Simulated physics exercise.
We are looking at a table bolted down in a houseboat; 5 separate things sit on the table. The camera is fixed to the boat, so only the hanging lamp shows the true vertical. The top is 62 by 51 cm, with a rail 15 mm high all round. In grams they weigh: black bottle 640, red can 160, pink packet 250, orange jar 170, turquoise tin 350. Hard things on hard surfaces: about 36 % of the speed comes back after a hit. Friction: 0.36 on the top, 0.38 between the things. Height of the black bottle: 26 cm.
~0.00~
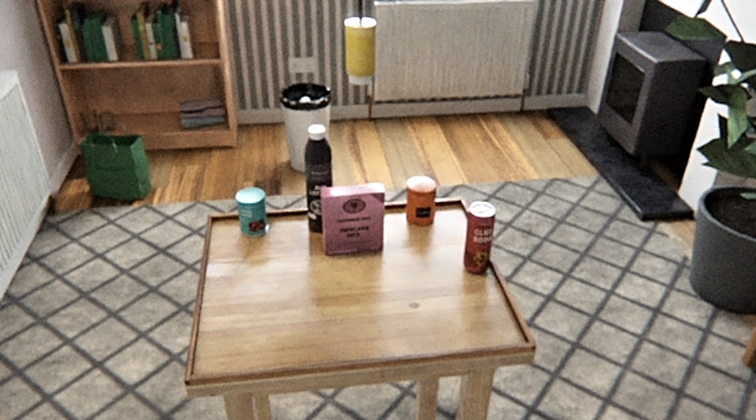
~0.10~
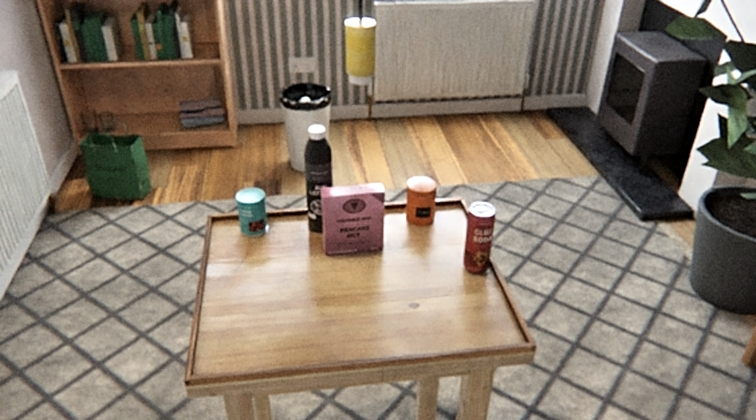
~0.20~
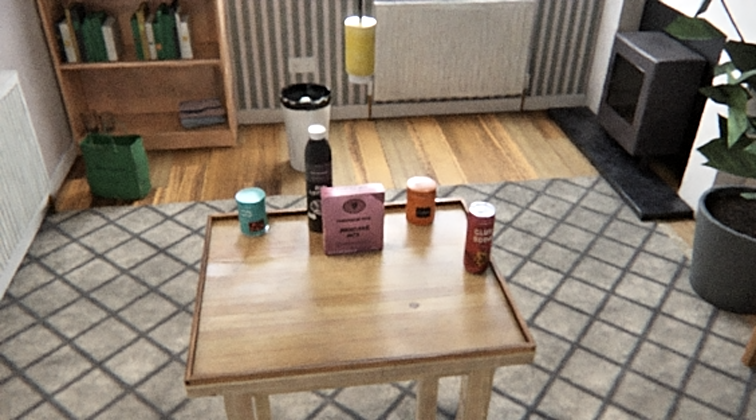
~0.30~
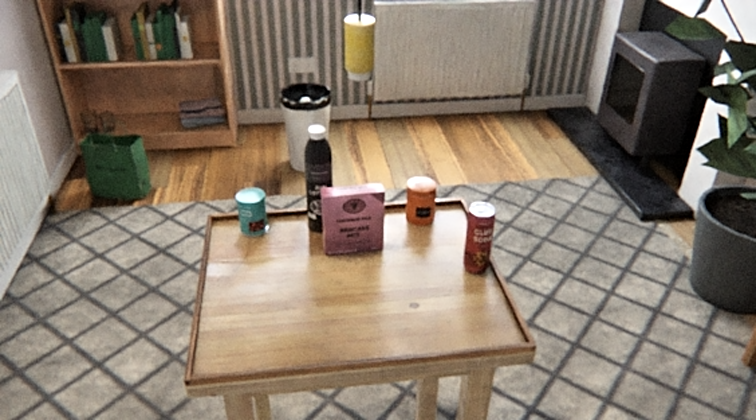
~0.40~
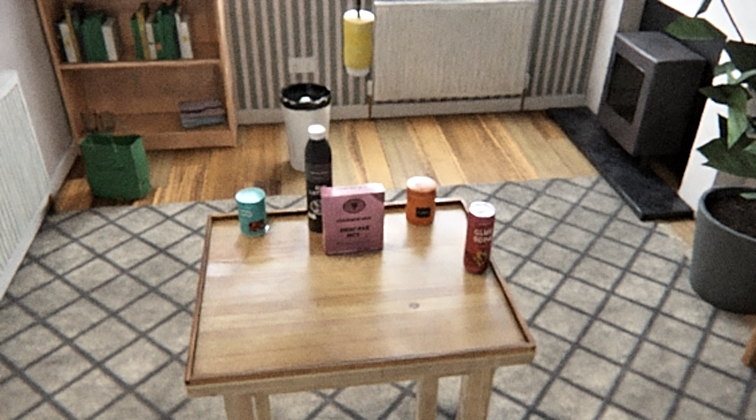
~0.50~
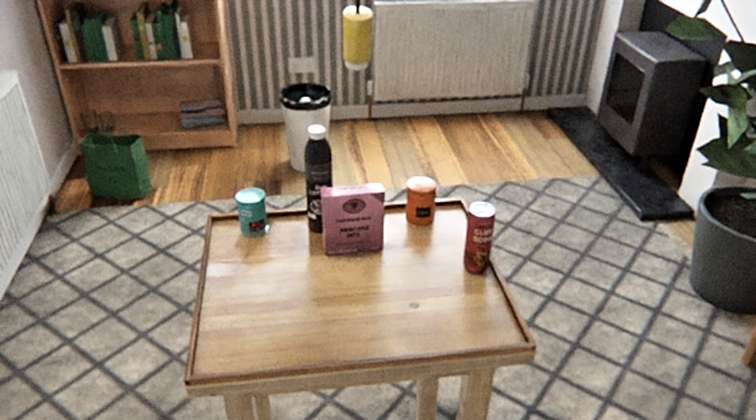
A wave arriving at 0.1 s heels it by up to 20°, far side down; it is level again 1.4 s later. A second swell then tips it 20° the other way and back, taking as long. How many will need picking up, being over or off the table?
Things lost: Two.
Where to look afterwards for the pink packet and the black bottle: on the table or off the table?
The pink packet ends on the table; the black bottle finishes off the table.
After 1.00 s, heel 16°, far side down; black bottle now off the table; pink packet tipped 50° from how it sat.
After 1.30 s, heel 4°, far side down; pink packet on its side.
After 1.60 s, heel 1°, near side down; pink packet on its side.
After 2.10 s, heel 19°, near side down; pink packet on its side.
At rest (3.4 s), off the table, black bottle; tipped over on the table, pink packet; the other 3 in place, give or take 5 cm. Seen from the same camera at the end, black bottle near (321, 360), red can near (479, 239).
